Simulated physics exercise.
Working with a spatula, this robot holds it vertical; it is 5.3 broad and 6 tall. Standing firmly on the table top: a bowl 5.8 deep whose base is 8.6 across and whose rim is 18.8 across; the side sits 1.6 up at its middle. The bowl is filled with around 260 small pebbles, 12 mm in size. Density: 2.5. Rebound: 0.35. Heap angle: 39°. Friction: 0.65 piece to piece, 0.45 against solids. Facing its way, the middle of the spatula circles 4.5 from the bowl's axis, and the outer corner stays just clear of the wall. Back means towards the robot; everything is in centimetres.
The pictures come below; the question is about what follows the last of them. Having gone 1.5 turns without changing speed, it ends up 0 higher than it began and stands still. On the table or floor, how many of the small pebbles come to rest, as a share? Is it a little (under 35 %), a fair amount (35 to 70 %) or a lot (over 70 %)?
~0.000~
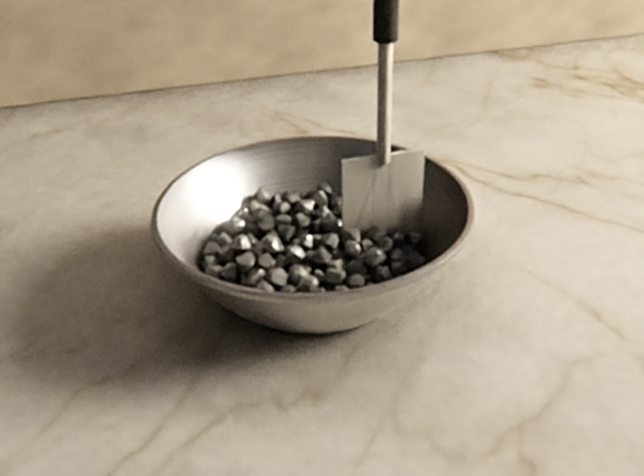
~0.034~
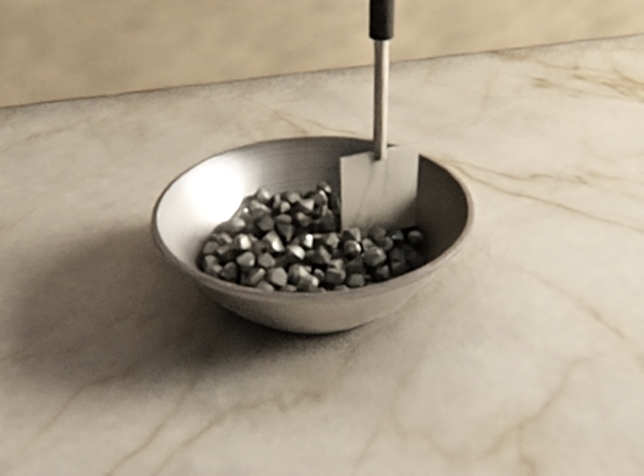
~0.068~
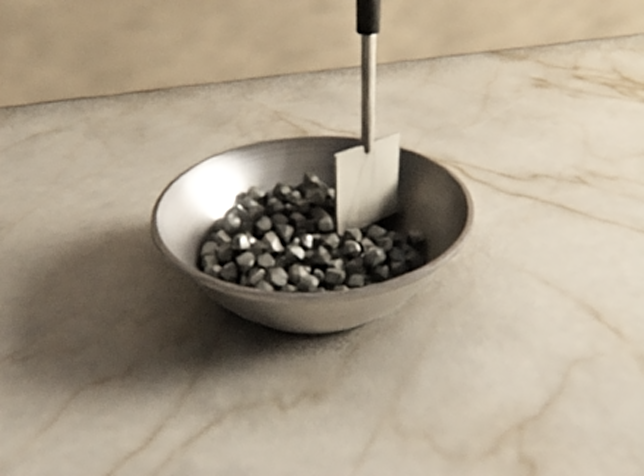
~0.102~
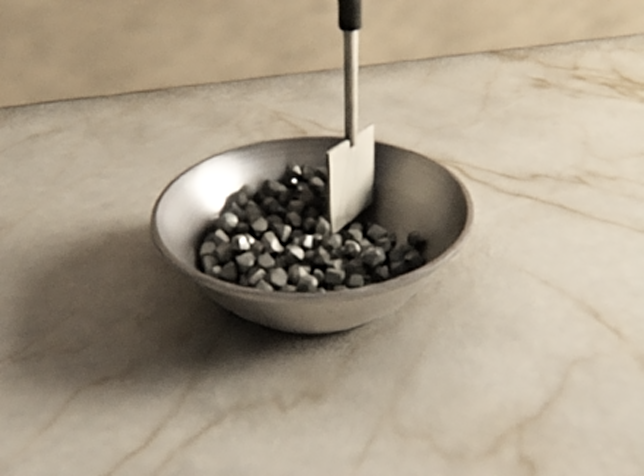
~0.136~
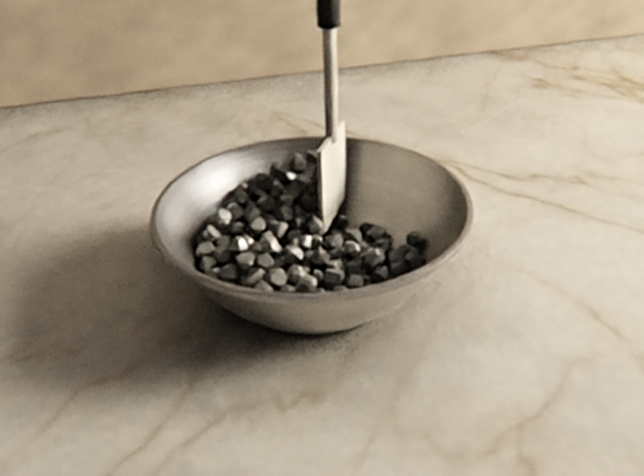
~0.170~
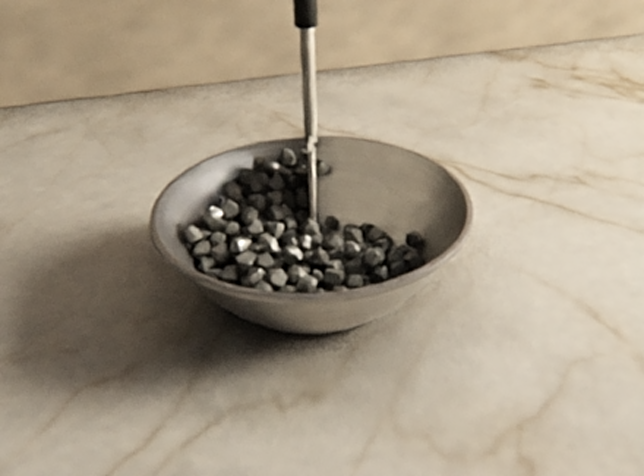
A little, under 35 %.
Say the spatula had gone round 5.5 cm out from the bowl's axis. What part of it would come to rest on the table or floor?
It would come to about 10 per cent.
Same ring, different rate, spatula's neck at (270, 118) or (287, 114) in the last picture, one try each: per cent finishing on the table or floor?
Around 40 and 30 percent, in that order.
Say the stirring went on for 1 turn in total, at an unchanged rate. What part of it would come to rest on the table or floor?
Estimate: Near 15 %.
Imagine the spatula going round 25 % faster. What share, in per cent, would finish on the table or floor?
Then roughly 30 %.
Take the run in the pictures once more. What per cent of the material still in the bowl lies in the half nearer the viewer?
About 80 %.
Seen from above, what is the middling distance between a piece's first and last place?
Roughly 9 cm.
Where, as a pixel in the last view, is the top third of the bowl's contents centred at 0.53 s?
I'd put it at around (375, 261).
After 0.53 s, 257° round, highest piece 8 above the table; 241 in the bowl, 14 on the table or floor, 8 in flight or on the tool.
After 0.89 s, 79° round, highest piece 8 above the table; 219 in the bowl, 39 on the table or floor, 5 in flight or on the tool.
After 1.27 s, 180° round, highest piece 7 above the table; 208 in the bowl, 54 on the table or floor, 1 in flight or on the tool.
After 1.97 s, 180° round, highest piece 7 above the table; 208 in the bowl, 55 on the table or floor.
At rest, 208 in the bowl, 55 on the table or floor. That is 21 % on the table or floor.
